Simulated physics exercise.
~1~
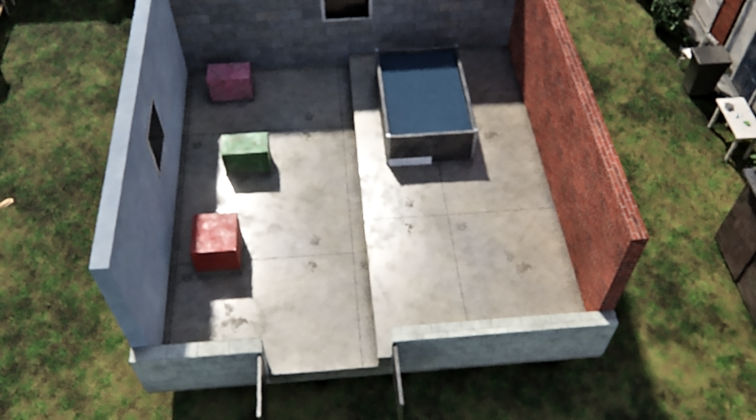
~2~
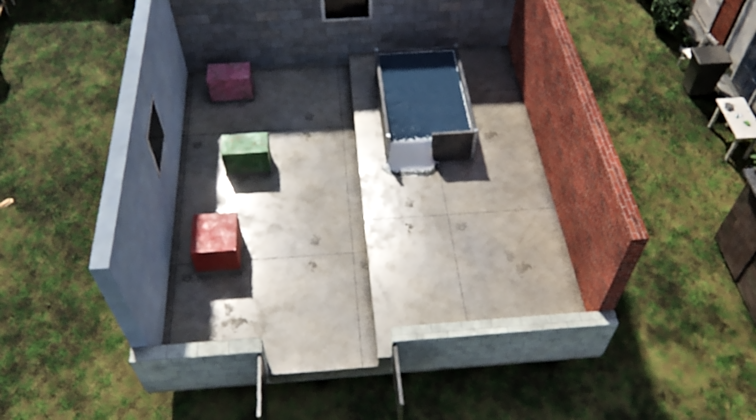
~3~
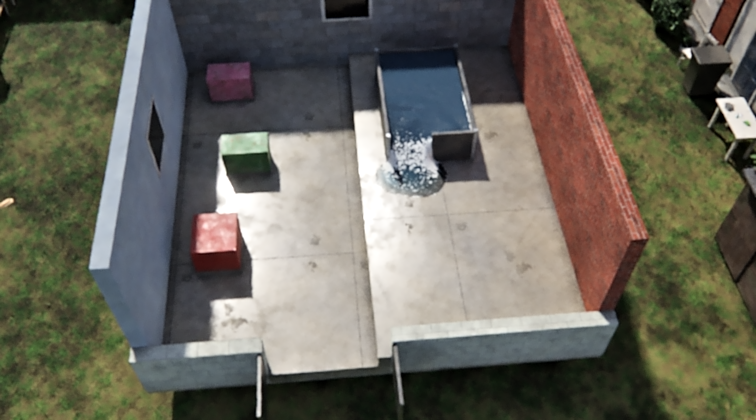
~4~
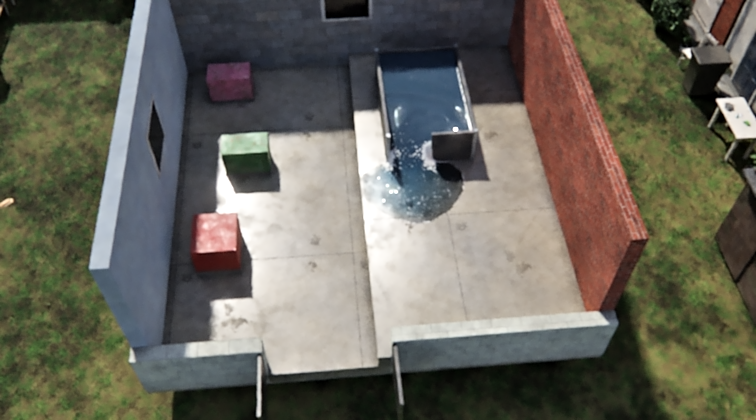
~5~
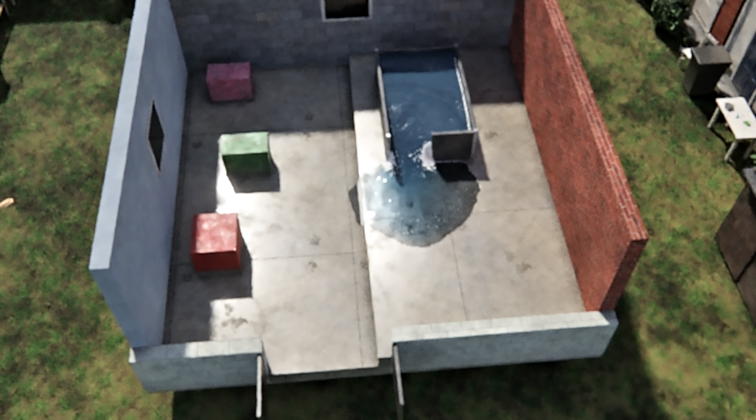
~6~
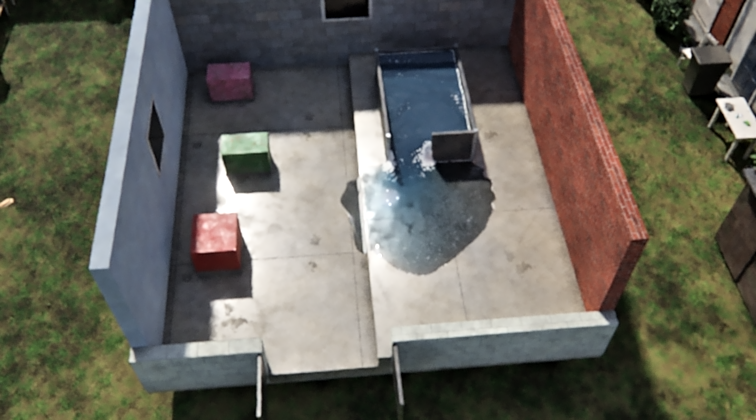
A roofless walled court with a stepped concrete floor, set on grass, is seen from high overhead by a still camera. Pink, green and red boxes stand down the left side, with a brick wall at right and a tank of dark blue water near the back. The tank's front opens at its left, and water gushes out, splashing and spreading forward and sideways in a widening pool.
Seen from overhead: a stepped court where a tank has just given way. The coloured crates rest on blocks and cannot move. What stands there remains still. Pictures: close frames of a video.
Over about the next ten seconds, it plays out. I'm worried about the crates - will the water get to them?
The red crate is out of reach; the green crate is out of reach; the pink crate is out of reach.
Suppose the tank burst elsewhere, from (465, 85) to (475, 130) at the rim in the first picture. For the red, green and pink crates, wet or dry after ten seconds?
Then the red crate is untouched, the green crate gets flooded and the pink crate gets flooded.
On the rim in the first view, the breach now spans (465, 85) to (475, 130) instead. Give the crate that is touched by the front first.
The crate marked pink.
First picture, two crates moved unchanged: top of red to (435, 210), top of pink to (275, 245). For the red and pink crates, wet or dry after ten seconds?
The red crate is flooded, the pink crate is flooded.
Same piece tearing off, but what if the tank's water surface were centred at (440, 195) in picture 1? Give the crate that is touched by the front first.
Red one.
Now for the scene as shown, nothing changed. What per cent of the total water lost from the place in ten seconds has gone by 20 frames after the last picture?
Close to 35 out of every hundred.
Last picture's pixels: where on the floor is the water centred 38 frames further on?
Around pixel (417, 211) of the last picture.
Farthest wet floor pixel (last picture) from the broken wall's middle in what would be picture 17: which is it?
Close to (244, 362).
A moment on, water covers 25 % of the floor; the red crate not reached, the green crate not reached, the pink crate not reached.
Next, water covers 40 % of the floor; the red crate water round its plinth, the green crate not reached, the pink crate not reached.
Then, water covers 40 % of the floor; the red crate water round its plinth, the green crate not reached, the pink crate not reached.
Later, water covers 55 % of the floor; the red crate water round its plinth, the green crate not reached, the pink crate not reached.
In the end, water covers 70 % of the floor; the red crate stayed above the water, the green crate stayed above the water, the pink crate stayed above the water.
